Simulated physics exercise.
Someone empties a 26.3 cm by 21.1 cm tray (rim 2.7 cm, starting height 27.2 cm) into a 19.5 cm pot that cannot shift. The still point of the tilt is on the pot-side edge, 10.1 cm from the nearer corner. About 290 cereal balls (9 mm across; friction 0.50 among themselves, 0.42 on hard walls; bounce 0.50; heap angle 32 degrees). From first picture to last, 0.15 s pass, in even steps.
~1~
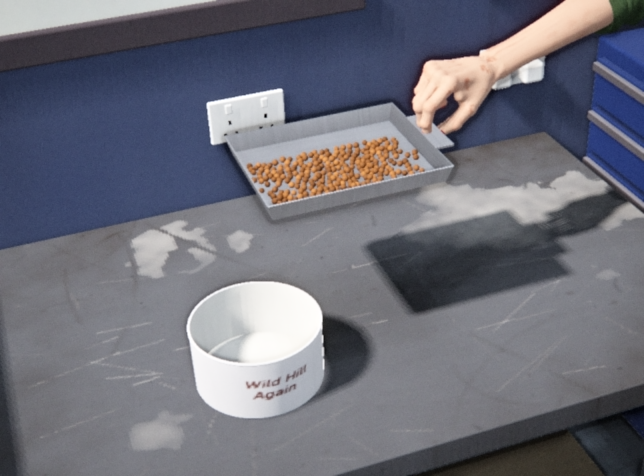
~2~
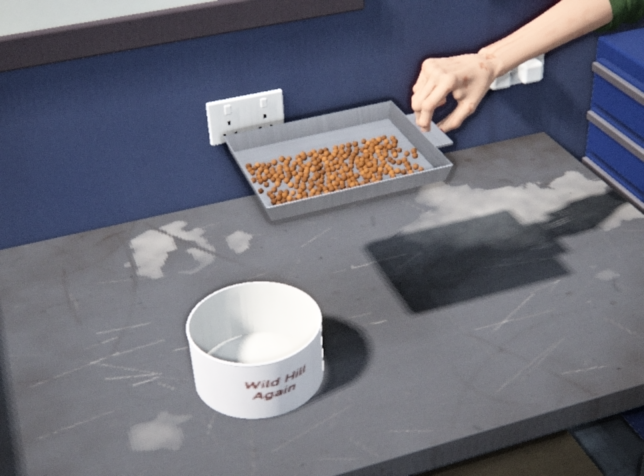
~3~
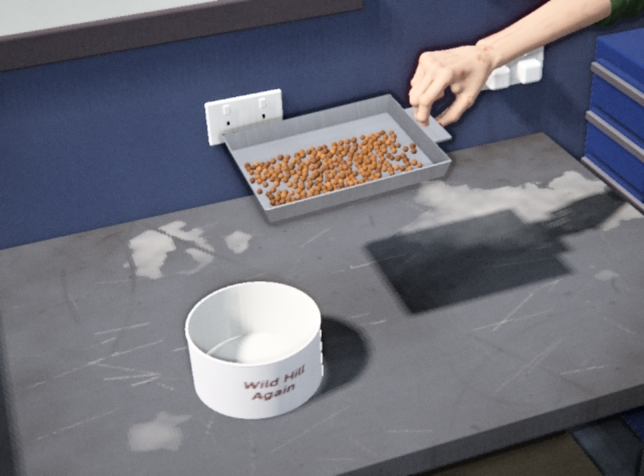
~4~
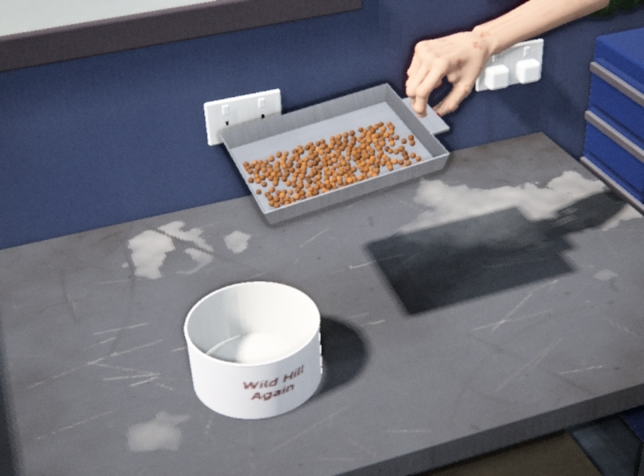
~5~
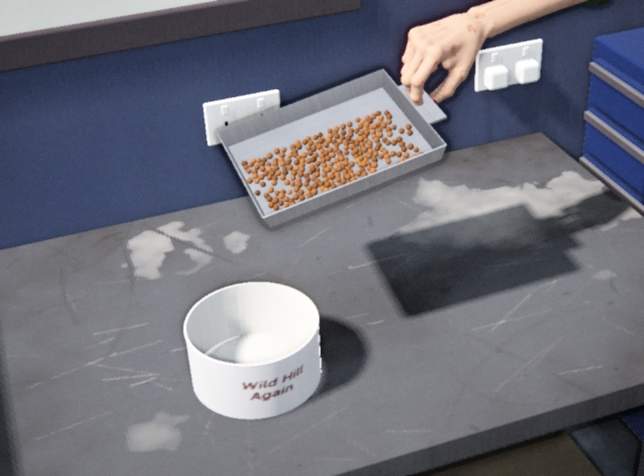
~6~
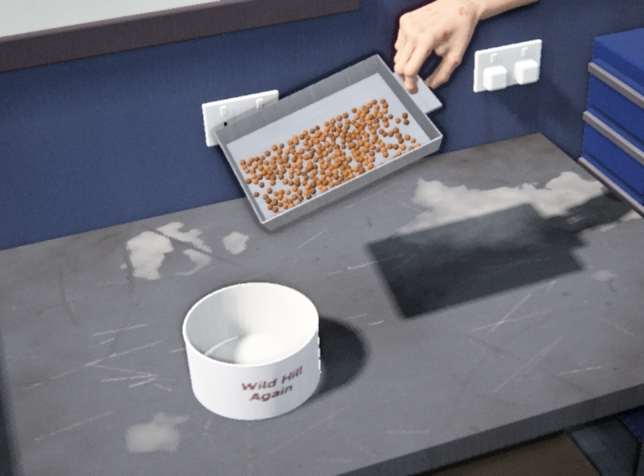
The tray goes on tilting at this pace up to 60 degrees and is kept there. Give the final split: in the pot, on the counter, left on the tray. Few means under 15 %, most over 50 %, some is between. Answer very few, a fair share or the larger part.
Pot a fair share, counter very few, tray the larger part.
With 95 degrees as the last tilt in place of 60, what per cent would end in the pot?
Then about 100 per cent.
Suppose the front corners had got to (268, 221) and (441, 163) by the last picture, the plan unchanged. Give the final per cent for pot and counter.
Pot 5, counter 0.
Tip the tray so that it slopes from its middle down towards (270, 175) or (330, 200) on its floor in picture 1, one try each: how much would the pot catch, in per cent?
Some 5 and 10 per cent.
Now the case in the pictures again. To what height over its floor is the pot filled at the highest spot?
Roughly 1.5 cm.
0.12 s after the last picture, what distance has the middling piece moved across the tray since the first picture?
Roughly 1 cm.
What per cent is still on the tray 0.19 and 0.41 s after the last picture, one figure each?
About 100, 95.
Then, 0.12 s after the last picture, tilt 42 degrees; the tray holds 100 %, the pot 0 %.
Then, 0.19 s after the last picture, tilt 56 degrees; the tray holds 100 %, the pot 0 %.
Then, 0.41 s after the last picture, tilt 60 degrees; the tray holds 95 %, the pot 0 %.
In the end, pot 30 %, counter 0 %, tray 65 %.
